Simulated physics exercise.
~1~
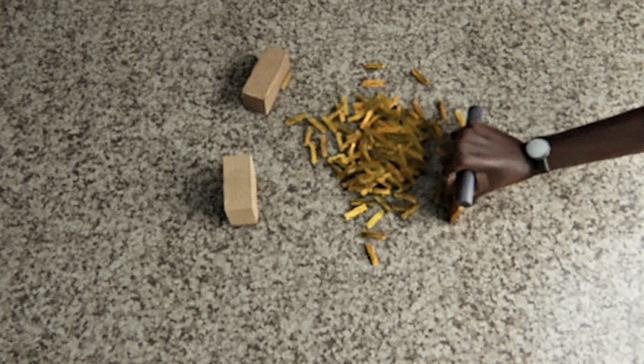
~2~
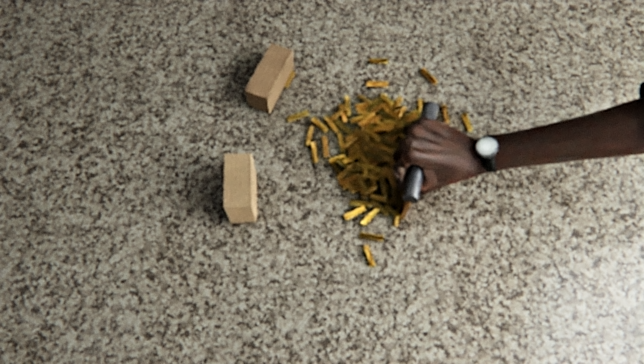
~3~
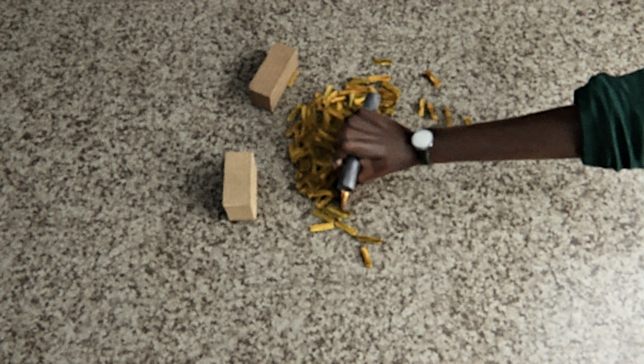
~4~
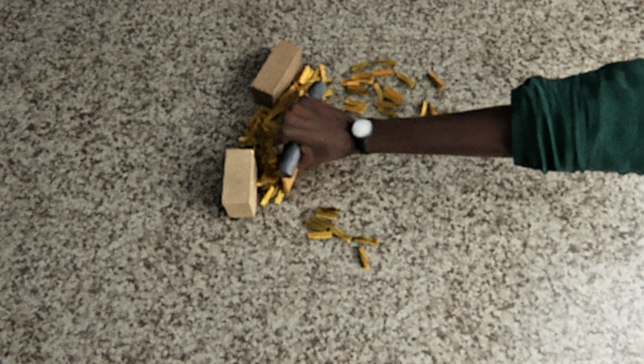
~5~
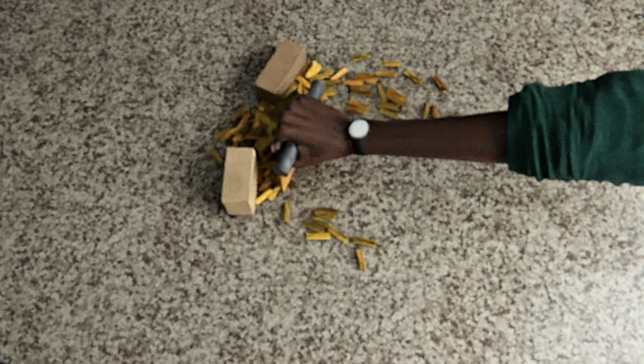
A heap of yellow-orange pasta pieces lies spilt on a speckled grey-brown surface, seen from above, with two tan blocks standing to its left and a gap between them. A dark-skinned hand wearing a watch grips a grey scraper at the right of the heap. The arm, in a dark green sleeve, pushes leftward, bunching the pieces ahead of the blade while some trail off above and below. The scraper drives the bunch up against the blocks and stops close to them. Most pieces stay held before the blocks, while a few poke into or through the gap.
